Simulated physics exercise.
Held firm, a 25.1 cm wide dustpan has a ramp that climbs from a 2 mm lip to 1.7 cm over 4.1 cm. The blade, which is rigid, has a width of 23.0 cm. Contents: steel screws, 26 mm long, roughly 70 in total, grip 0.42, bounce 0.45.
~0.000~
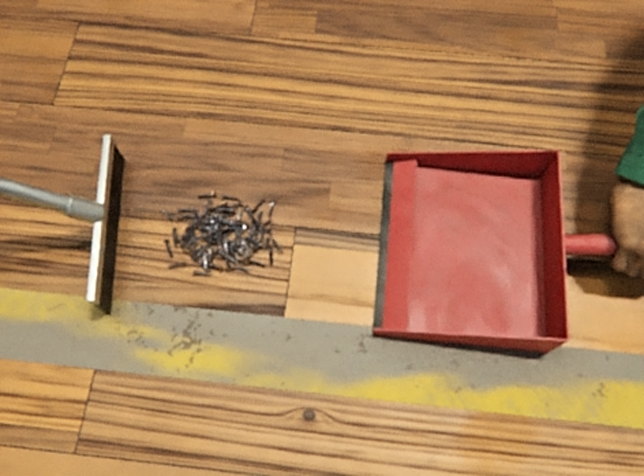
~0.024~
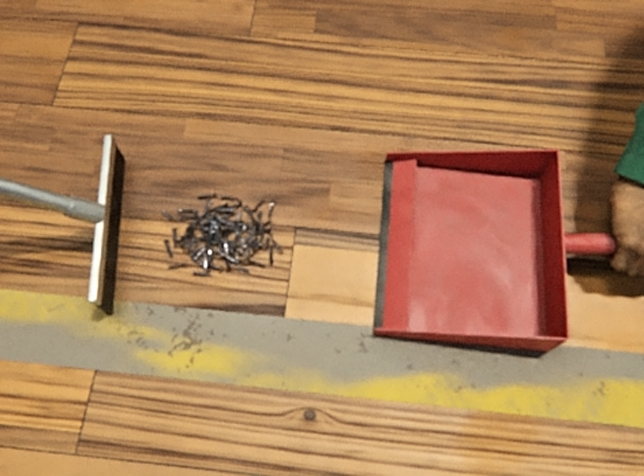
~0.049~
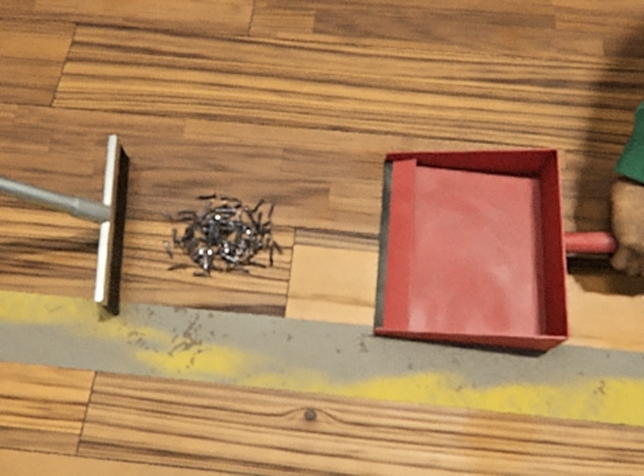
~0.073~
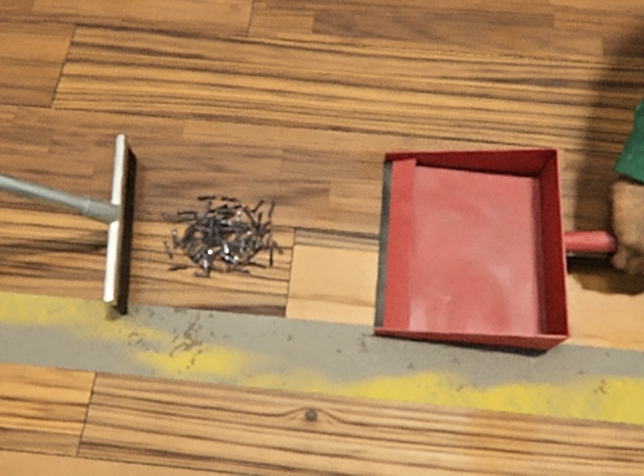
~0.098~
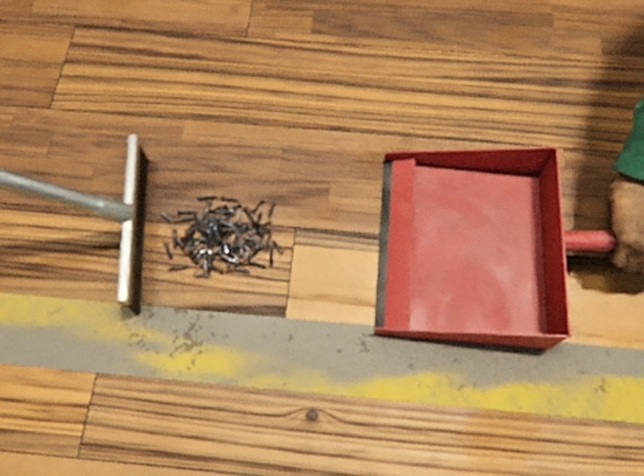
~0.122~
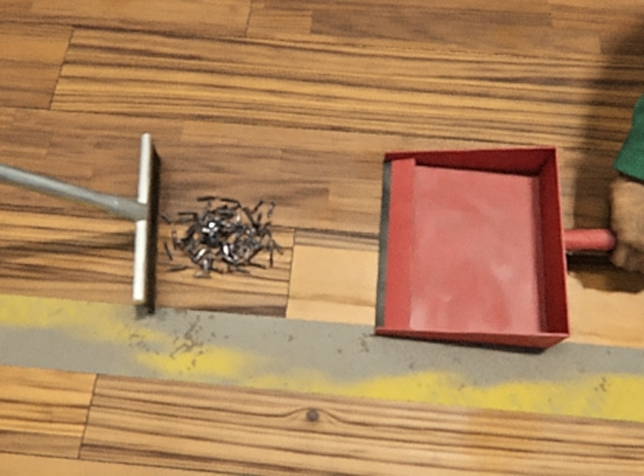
A flat blade on a grey handle slides rightward at the left, slowly at first and then faster, nearing a small pile of dark metal screws without touching it. Seen from above, the wood-plank floor is crossed by a grey strip with worn yellow paint. At right, a hand below a green sleeve holds a red dustpan still, and the view stays fixed.
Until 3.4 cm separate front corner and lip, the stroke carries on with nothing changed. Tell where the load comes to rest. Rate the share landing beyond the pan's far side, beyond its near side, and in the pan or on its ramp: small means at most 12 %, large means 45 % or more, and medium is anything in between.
Shares: Far side - small; near side - small; pan - medium.
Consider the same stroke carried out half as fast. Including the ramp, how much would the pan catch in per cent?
Then around 5 per cent.
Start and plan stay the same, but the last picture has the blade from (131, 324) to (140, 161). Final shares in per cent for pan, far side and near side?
That ends as pan 5, far 0, and near 5.
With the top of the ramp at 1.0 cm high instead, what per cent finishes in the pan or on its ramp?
Then around 35 percent, ramp counted.
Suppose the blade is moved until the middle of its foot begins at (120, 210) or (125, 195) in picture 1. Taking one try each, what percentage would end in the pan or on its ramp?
20 and 25 per cent, roughly.
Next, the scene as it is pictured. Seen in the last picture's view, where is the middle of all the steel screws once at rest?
Centre at rest: Approx. (376, 216) px.
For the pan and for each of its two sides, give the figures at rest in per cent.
Far side 5, near side 0, pan 20.
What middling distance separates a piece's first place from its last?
It comes to some 22 cm.
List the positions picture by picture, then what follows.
Blade from (94, 300) to (110, 142), moved 0.0 cm, 0 of the pieces shifted so far; middle of the pieces at (224, 231); pan at (476, 252), in the first frame.
Blade from (96, 301) to (111, 142), moved 0.2 cm, 0 of the pieces shifted so far; middle of the pieces at (224, 232), in the second frame.
Blade from (102, 301) to (116, 143), moved 0.9 cm, 0 of the pieces shifted so far; middle of the pieces at (224, 232), in the third frame.
Blade from (111, 301) to (124, 142), moved 2.0 cm, 0 of the pieces shifted so far; middle of the pieces at (224, 232), in the fourth frame.
Blade from (125, 300) to (135, 142), moved 3.7 cm, 0 of the pieces shifted so far; middle of the pieces at (224, 233), in the fifth frame.
Blade from (141, 299) to (148, 141), moved 5.5 cm, 0 of the pieces shifted so far; middle of the pieces at (224, 233); pan at (476, 250). Its pace works out near 0.76 m/s, heading 12 degrees away from the viewer's side, in the sixth frame.
After 0.30 s, middle of the blade 17 cm from the lip; 0 % over the lip, far side 0 %, near side 0 %.
Then, at 0.41 s, middle of the blade 9 cm from the lip; 0 % over the lip, far side 0 %, near side 0 %.
Then, at 0.66 s, middle of the blade 5 cm from the lip; 25 % over the lip, far side 5 %, near side 0 %.
By 2.0 s all is still; far side 5 %, near side 0 %, pan 20 %, in front of the lip or behind the blade 70 %.
